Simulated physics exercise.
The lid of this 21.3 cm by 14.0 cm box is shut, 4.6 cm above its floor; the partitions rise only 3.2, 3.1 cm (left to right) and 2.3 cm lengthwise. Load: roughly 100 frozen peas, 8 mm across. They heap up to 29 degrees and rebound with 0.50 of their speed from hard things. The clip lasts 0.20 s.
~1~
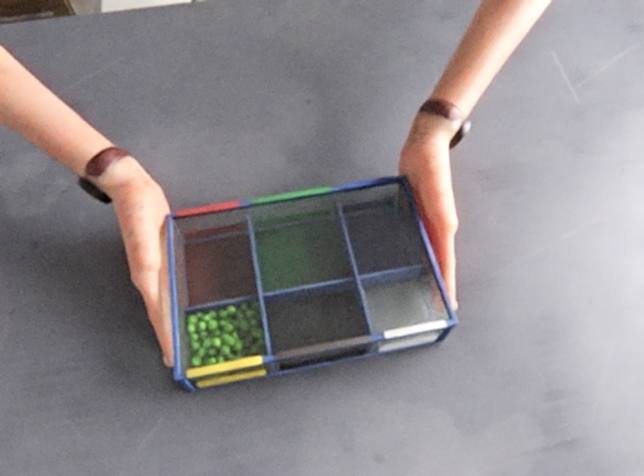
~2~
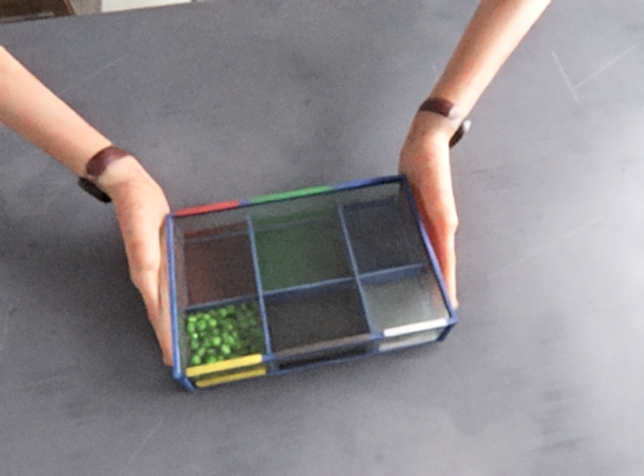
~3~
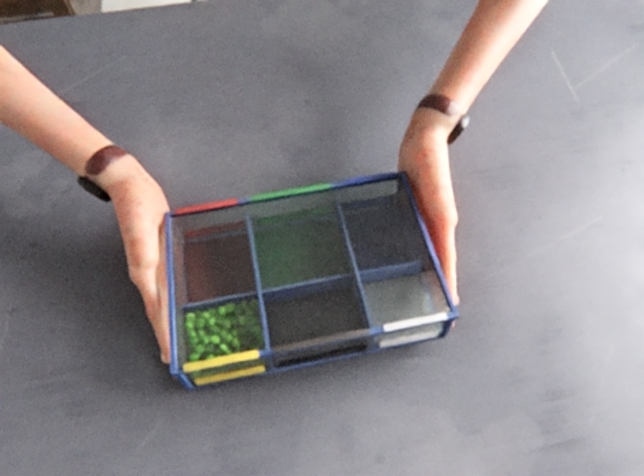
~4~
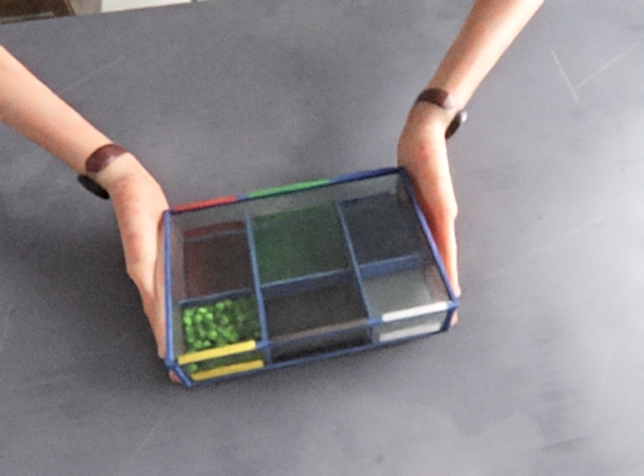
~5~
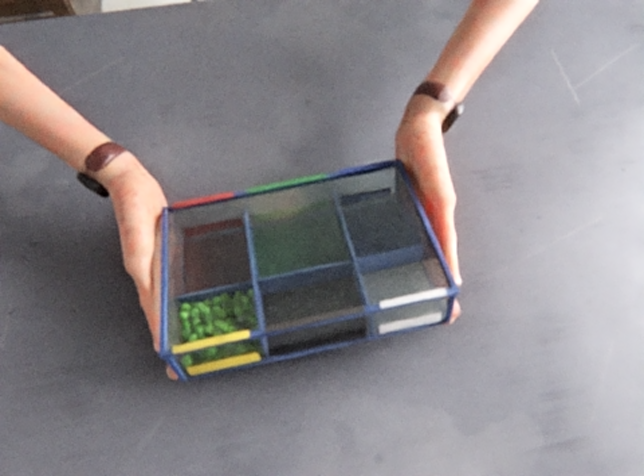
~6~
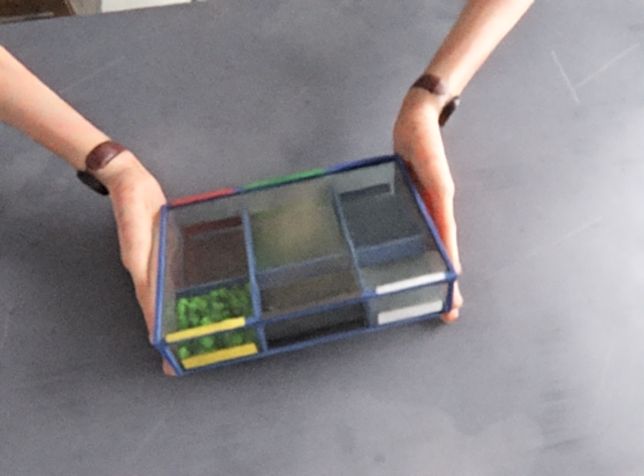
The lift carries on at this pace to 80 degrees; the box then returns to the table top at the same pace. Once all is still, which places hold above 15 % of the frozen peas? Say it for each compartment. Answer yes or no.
Red: Yes, blue: No, green: No, yellow: Yes, white: No, black: No.
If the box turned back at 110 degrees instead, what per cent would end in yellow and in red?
In that case yellow 5, red 95.
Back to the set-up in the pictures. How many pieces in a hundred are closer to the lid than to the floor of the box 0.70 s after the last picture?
Roughly 30 per cent.
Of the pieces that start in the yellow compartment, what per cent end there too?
Some 50 per cent.
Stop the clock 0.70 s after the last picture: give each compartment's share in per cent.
Red 20, blue 0, green 0, yellow 80, white 0, black 0.
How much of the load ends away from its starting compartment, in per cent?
About 45 per cent.
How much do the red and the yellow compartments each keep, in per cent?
Red 45; yellow 55.
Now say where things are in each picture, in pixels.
The first picture shows box tilt 0 degrees, front corners at (180, 374) and (451, 321); yellow 100 %.
The second picture shows box tilt 1 degrees, front corners at (180, 373) and (451, 319).
The third picture shows box tilt 3 degrees, front corners at (177, 369) and (452, 314).
The fourth picture shows box tilt 6 degrees, front corners at (172, 361) and (452, 303), lowest corner left back.
The fifth picture shows box tilt 11 degrees, front corners at (166, 351) and (452, 290), lowest corner left back.
The sixth picture shows box tilt 15 degrees, front corners at (160, 341) and (451, 274), lowest corner left back; yellow 100 %.
Then, 0.70 s after the last picture, tilt 80 degrees; red 20 %, yellow 80 %.
Then, 1.17 s after the last picture, tilt 35 degrees; red 45 %, yellow 55 %.
Then, 1.71 s after the last picture, tilt 0 degrees; red 45 %, yellow 55 %.
In the end, red 45 %, blue 0 %, green 0 %, yellow 55 %, white 0 %, black 0 %.
